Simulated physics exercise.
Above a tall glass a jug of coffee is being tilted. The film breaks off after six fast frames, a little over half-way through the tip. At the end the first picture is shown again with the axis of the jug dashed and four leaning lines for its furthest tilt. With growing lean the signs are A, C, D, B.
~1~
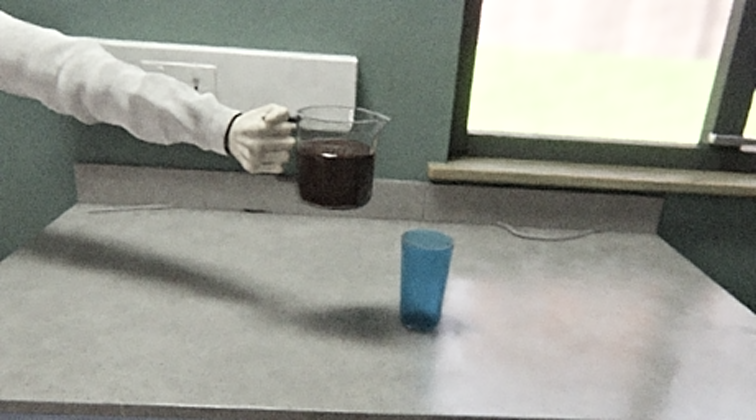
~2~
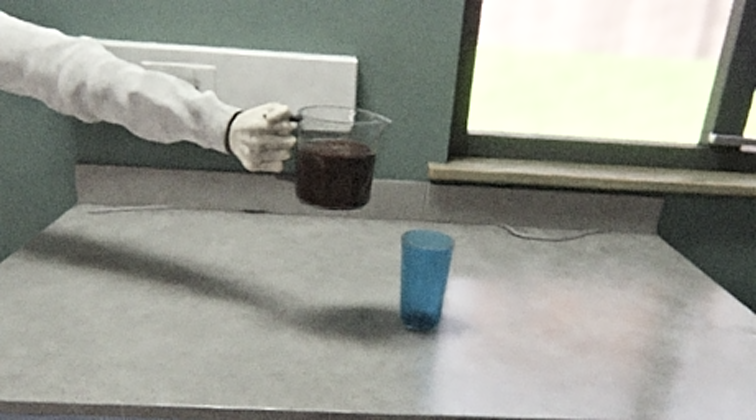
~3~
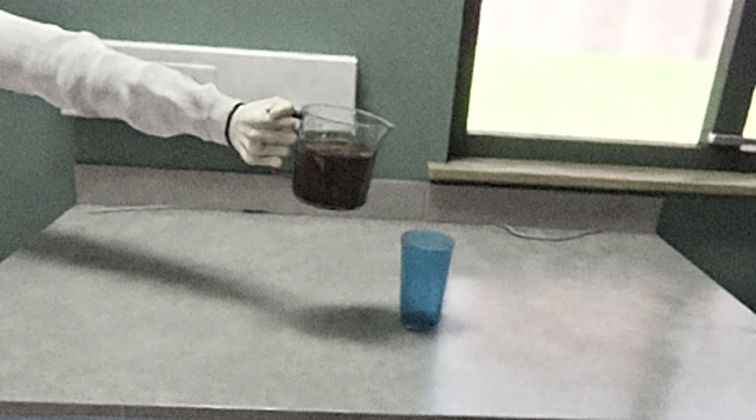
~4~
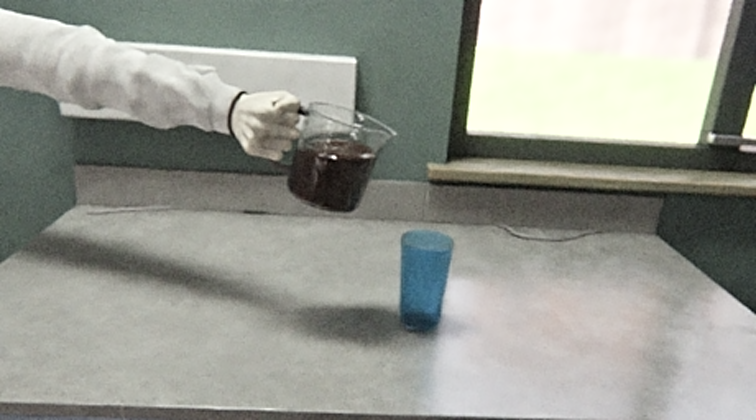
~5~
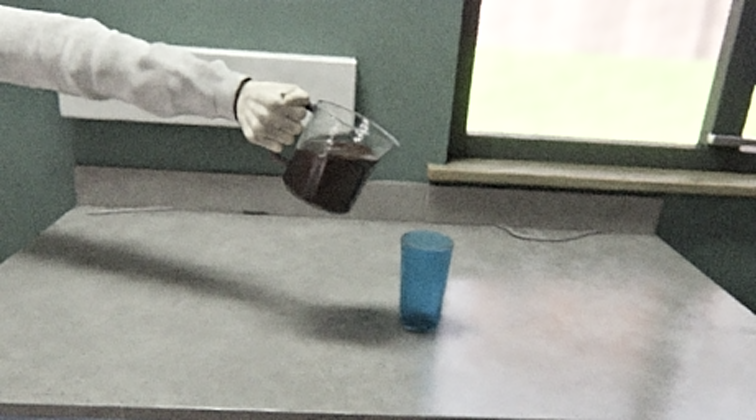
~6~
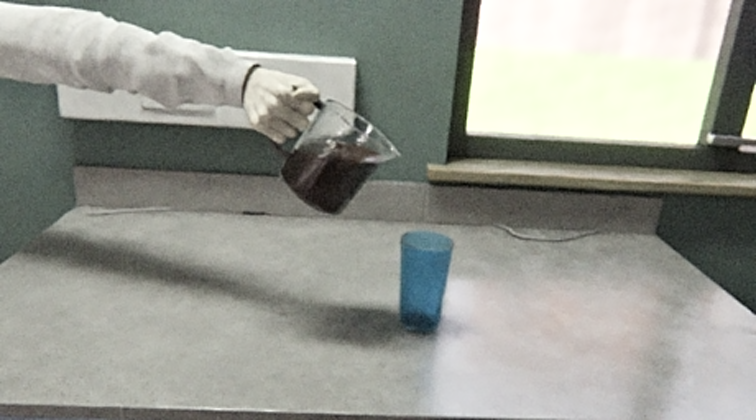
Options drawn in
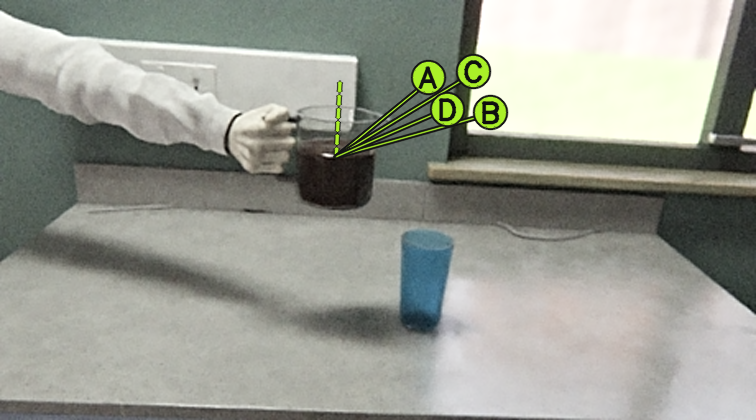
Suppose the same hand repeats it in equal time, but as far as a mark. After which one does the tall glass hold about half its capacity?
It is D.
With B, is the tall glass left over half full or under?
Over half.
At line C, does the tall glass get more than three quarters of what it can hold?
No.
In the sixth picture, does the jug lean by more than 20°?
Yes.
On the marked copy, A at (417, 90); B at (474, 118); C at (460, 81); D at (431, 115).
If A is chosen, the tall glass ends with about 11 % of what it can hold.
If B is chosen, the tall glass ends with about 71 % of what it can hold.
If C is chosen, the tall glass ends with about 26 % of what it can hold.
If D is chosen, the tall glass ends with about 48 % of what it can hold.
